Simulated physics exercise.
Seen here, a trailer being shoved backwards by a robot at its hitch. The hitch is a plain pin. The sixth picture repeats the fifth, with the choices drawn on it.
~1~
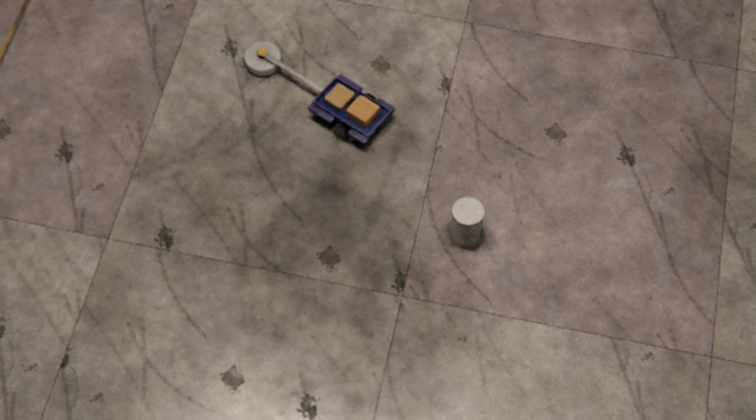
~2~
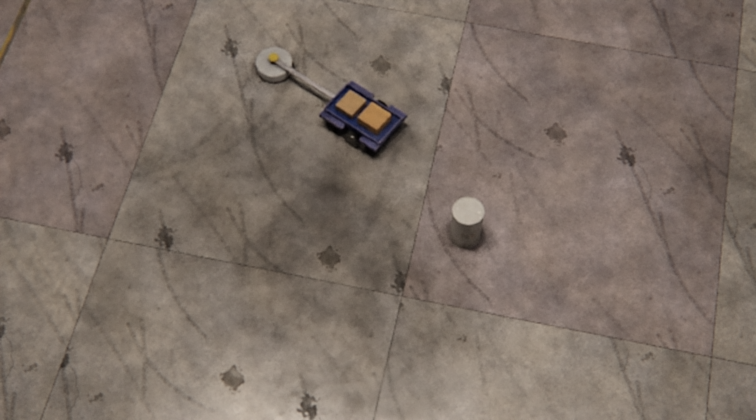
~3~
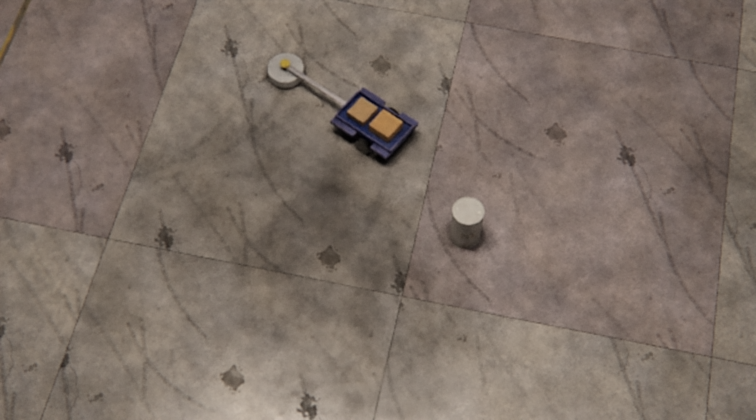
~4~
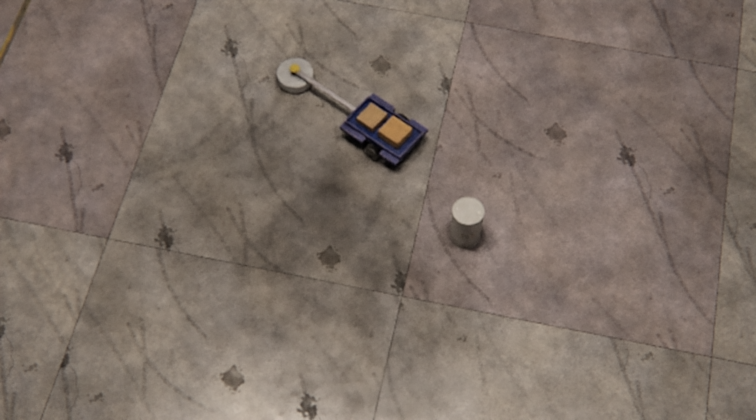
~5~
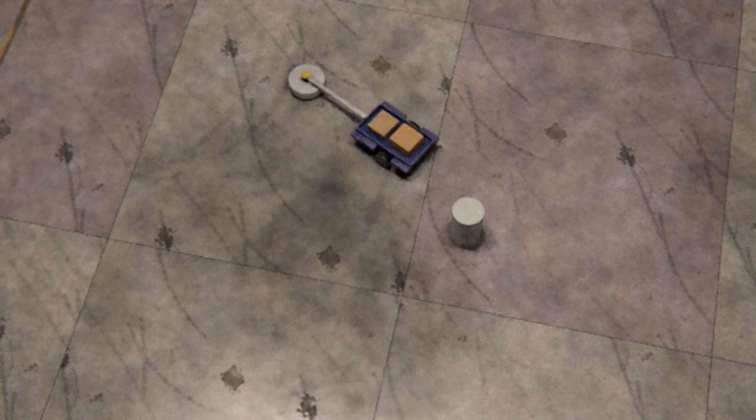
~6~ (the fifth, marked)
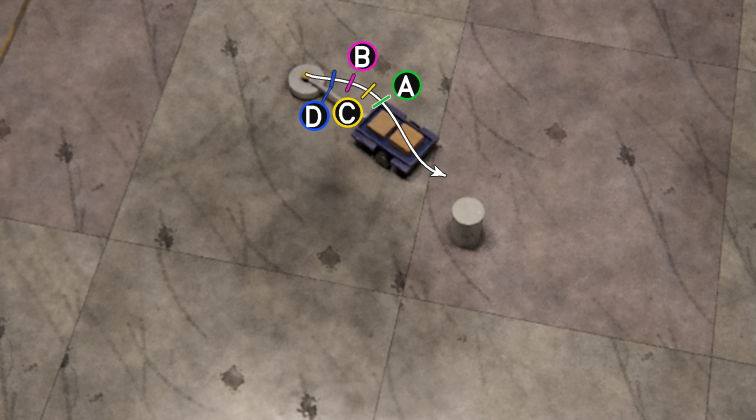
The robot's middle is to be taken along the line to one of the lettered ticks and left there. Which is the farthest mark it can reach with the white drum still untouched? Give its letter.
All is well up to C.
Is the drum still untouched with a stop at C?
For that mark, yes.
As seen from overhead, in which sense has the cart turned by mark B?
Clockwise.
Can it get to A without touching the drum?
No.
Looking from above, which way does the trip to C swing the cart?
For that mark, clockwise.
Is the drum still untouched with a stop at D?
For that mark, yes.
On the copy, A at (381, 102); B at (350, 83); C at (369, 91); D at (333, 79); the route from (306, 74) via (388, 110) to (445, 175).
On C. First, robot (329, 85), cart (411, 147).
Then, robot (351, 89), cart (425, 159).
Finally, robot (369, 97), cart (437, 172); nothing has been touched.
By contrast, A is too far, the drum has been hit; B is safe but short; D is safe but short.
